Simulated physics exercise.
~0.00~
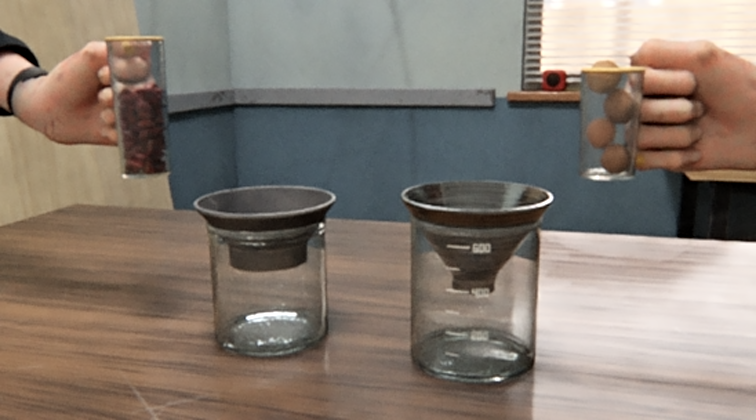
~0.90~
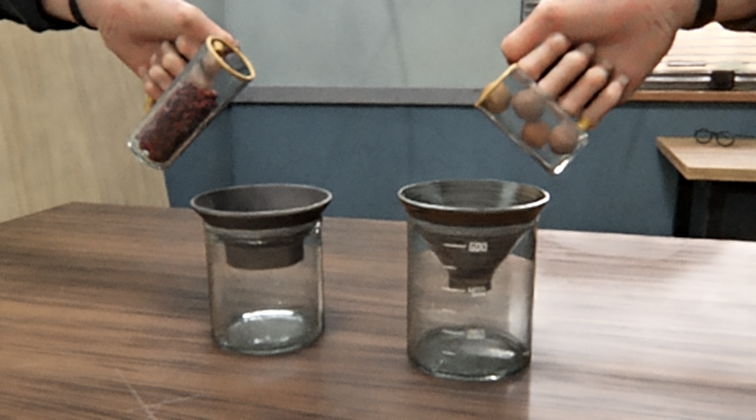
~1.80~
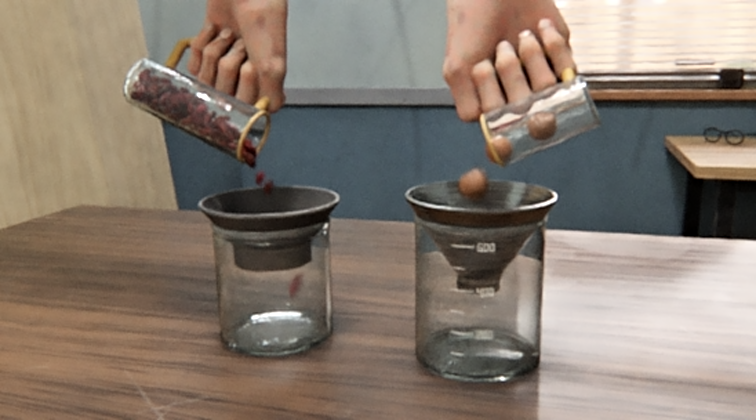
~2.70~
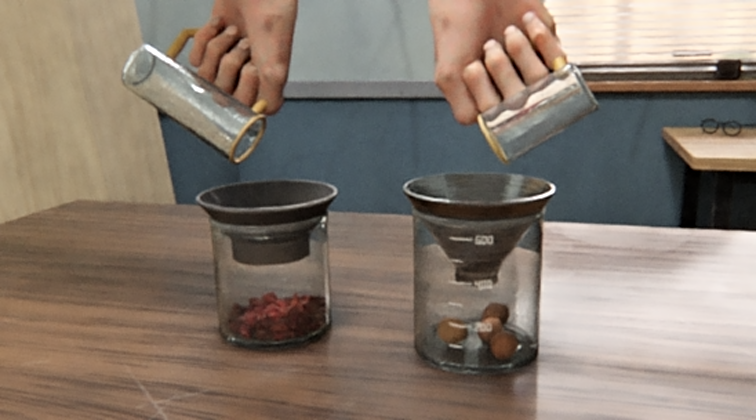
The footage shows two hands holding clear cups, one with small dark red pieces and one with round brown balls, then tipping them over two funnels set in glass jars. Everything drops through, leaving both cups empty and the contents resting in the jars below.
